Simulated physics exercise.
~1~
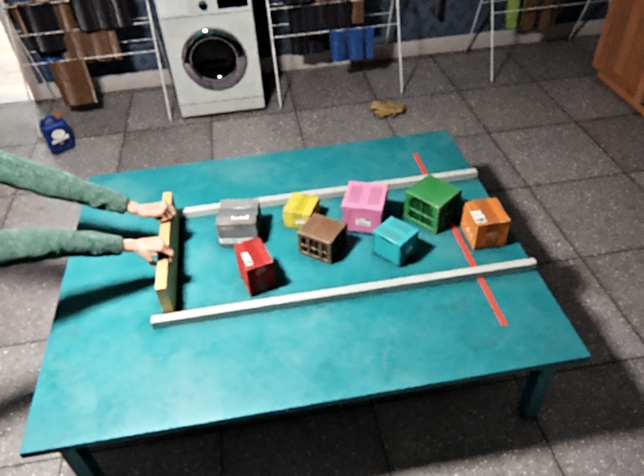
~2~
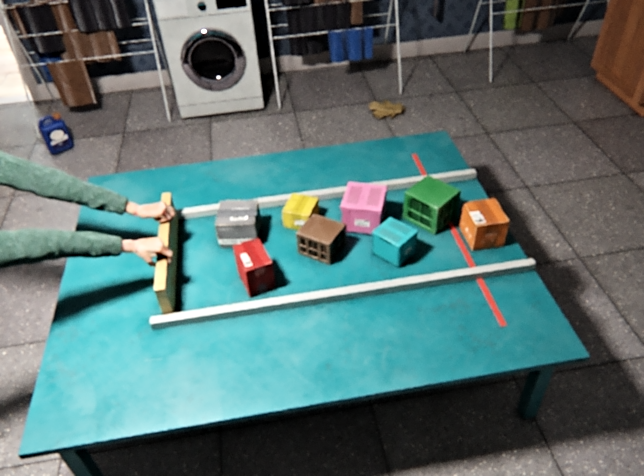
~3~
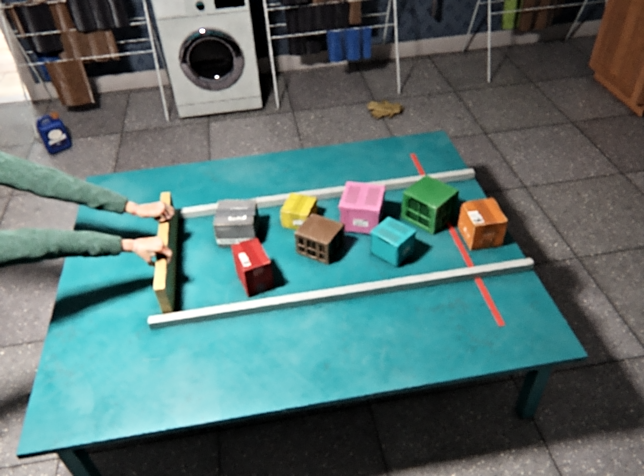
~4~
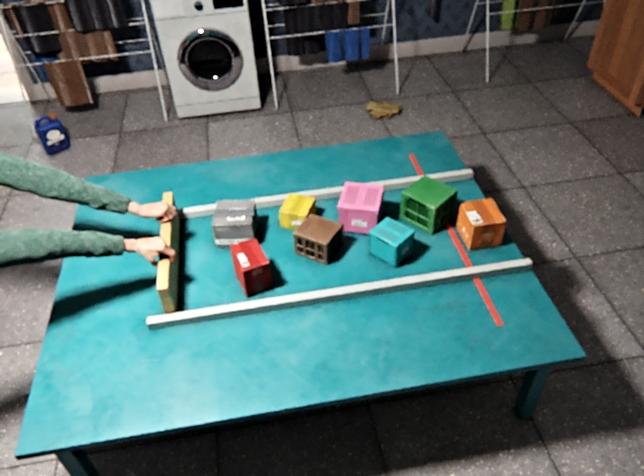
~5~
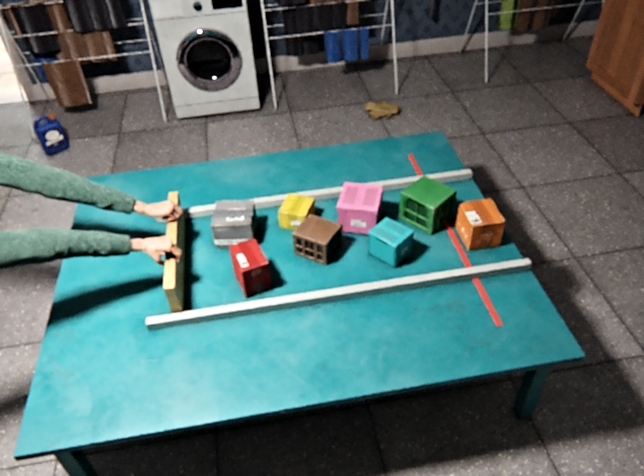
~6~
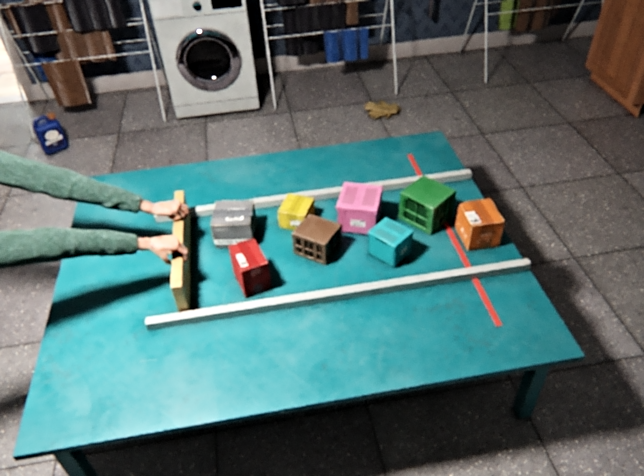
Two hands holding a plank upright on a turquoise table, then sliding it slightly right toward colourful boxes between pale rails.
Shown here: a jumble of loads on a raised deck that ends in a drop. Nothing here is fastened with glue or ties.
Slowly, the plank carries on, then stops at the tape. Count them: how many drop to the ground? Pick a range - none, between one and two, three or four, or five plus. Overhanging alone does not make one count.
Range: Three or four.
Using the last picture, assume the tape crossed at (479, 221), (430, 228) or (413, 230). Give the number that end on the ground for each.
It would be 7, then 2, then 2.
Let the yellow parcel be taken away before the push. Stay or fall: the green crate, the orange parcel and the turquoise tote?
The green crate is gone. The orange parcel is gone. The turquoise tote is still there.
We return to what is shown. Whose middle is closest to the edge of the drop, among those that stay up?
Turquoise tote.
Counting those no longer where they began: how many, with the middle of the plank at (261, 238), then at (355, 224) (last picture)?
By then 3, and later 8.
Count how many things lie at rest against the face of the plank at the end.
Count recorded: 2.
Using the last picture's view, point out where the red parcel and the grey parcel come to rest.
The red parcel comes to rest at (476, 238), and the grey parcel comes to rest at (455, 191).
Soon after, none off yet; orange parcel at rest near (479, 224); green crate at rest near (427, 205); turquoise tote at rest near (390, 243).
Then, none off yet; orange parcel moved about its own width near (507, 232); green crate moved about its own width near (473, 210); turquoise tote moved about its own width near (419, 251).
At rest, the number that fall off is three or four; fallen, yellow parcel, pink tote, green crate and orange parcel.
